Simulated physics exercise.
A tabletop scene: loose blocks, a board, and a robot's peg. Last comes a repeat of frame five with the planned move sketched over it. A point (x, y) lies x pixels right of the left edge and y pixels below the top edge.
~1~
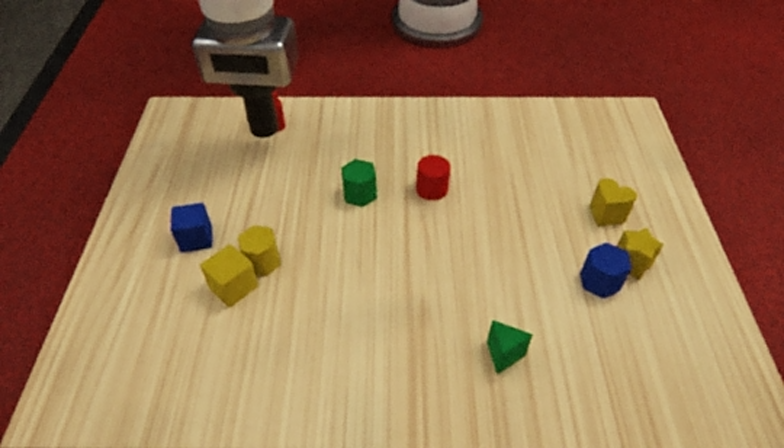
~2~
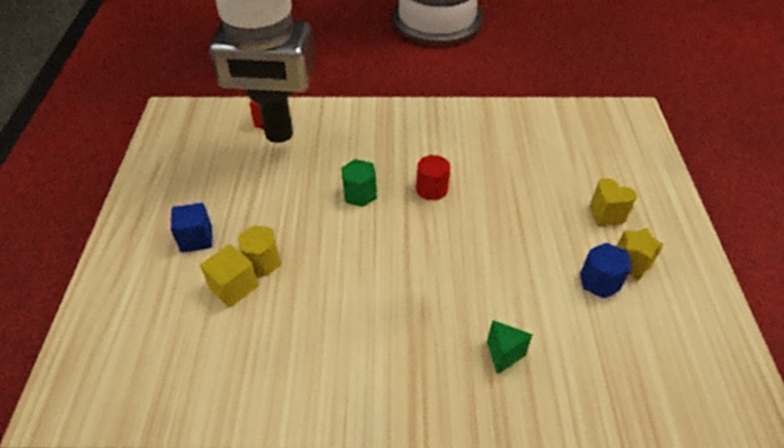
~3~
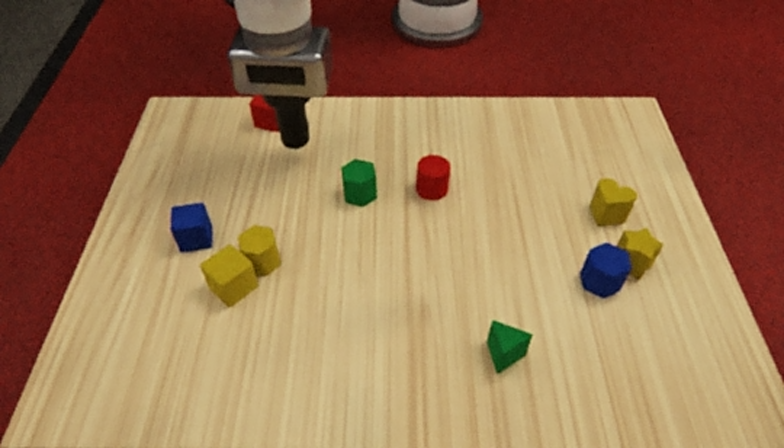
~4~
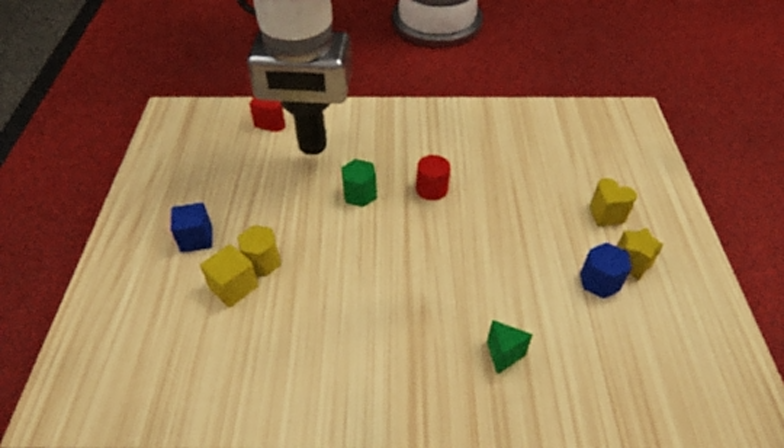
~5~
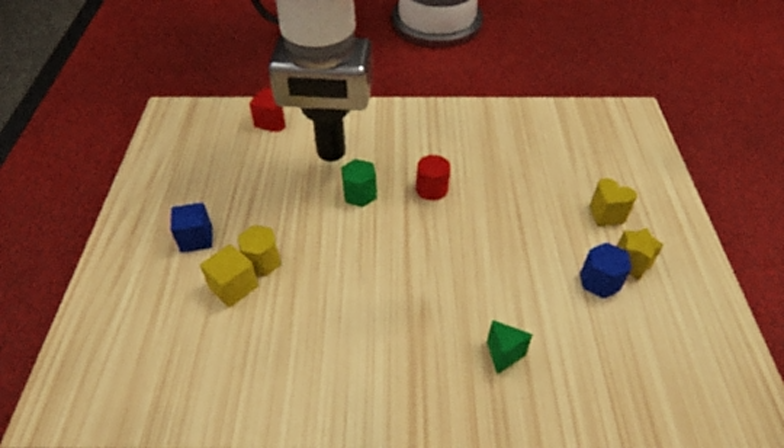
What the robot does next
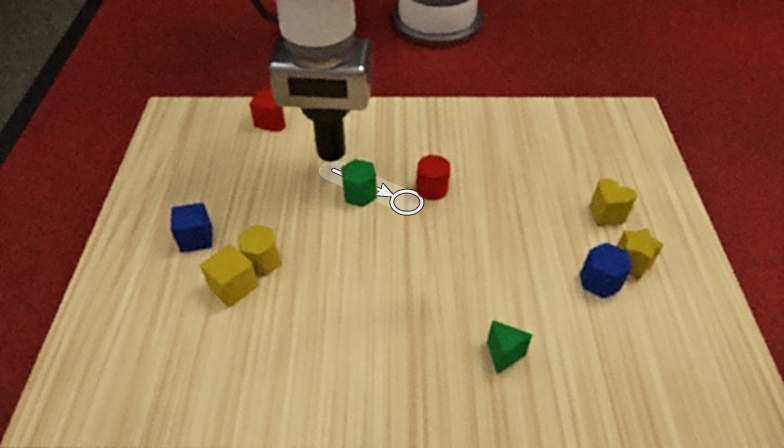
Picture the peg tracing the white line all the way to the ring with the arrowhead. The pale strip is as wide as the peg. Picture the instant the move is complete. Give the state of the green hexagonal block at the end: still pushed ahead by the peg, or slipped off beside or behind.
My prediction: No longer in front.
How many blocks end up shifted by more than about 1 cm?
Blocks moved: One.
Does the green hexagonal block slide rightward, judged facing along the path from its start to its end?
Answer: Yes.
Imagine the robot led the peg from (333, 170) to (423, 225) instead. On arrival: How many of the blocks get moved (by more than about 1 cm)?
One moves.
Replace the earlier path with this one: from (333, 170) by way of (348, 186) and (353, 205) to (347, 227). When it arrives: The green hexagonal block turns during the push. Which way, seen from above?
Seen from above, its turn is counter-clockwise.
The drawn path runs in a line from (333, 170) to (407, 202).
The first path, step by step. Halfway along, peg (369, 169); green hexagonal block (374, 185), turned 40° clockwise.
At the end, peg (407, 185); green hexagonal block (390, 201), turned 105° clockwise; red cylinder not moved.
